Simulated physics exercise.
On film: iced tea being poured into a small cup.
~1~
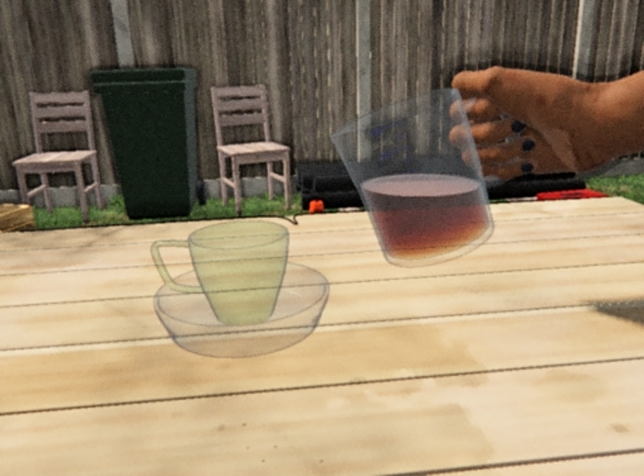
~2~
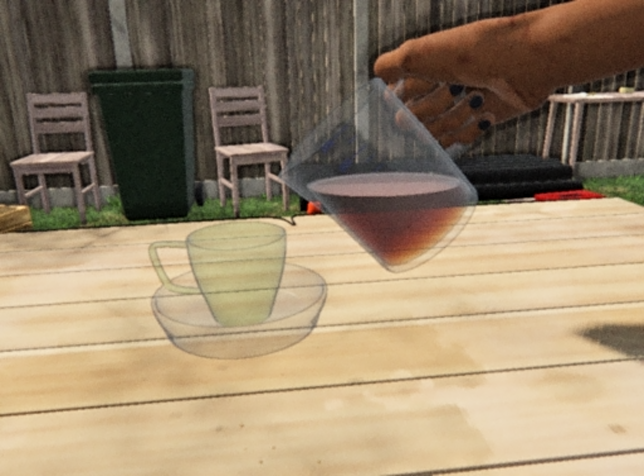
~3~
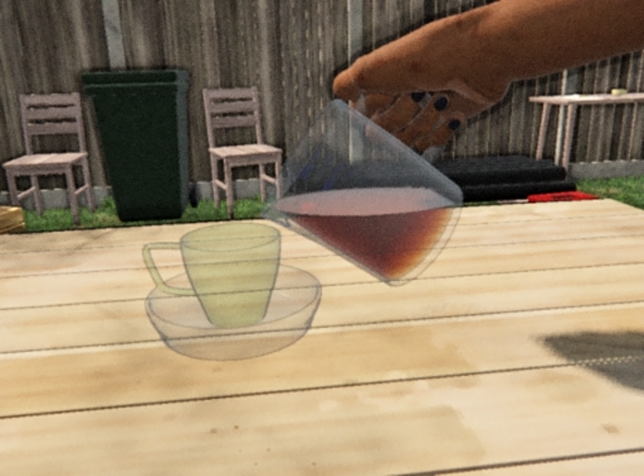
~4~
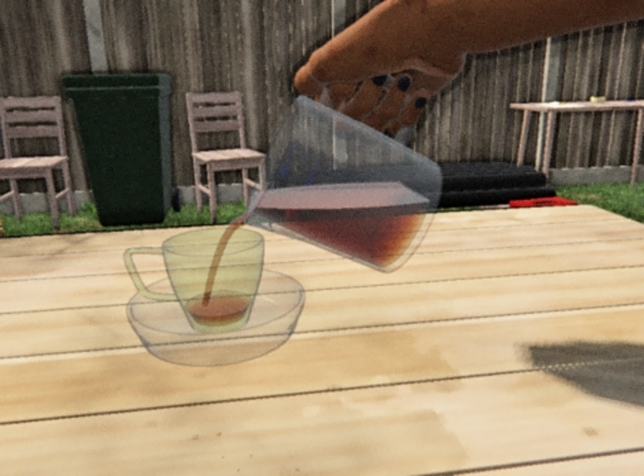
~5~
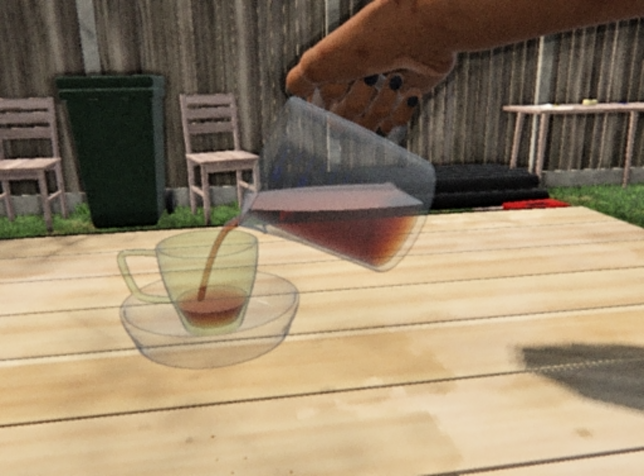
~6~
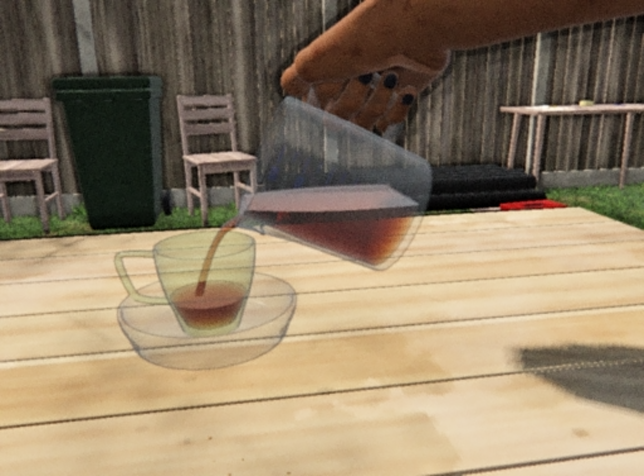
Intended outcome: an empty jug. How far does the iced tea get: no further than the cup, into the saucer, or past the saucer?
It gets into the saucer.
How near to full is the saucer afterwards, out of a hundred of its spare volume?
About 50 %.
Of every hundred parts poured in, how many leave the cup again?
Estimate: Close to 35 percent.
A moment on, the cup is nearly full; the saucer is dry.
Further on, the cup is full to the brim; the saucer is wet, with room to spare.
When it is over, the cup is full to the brim; the saucer is wet, with room to spare.
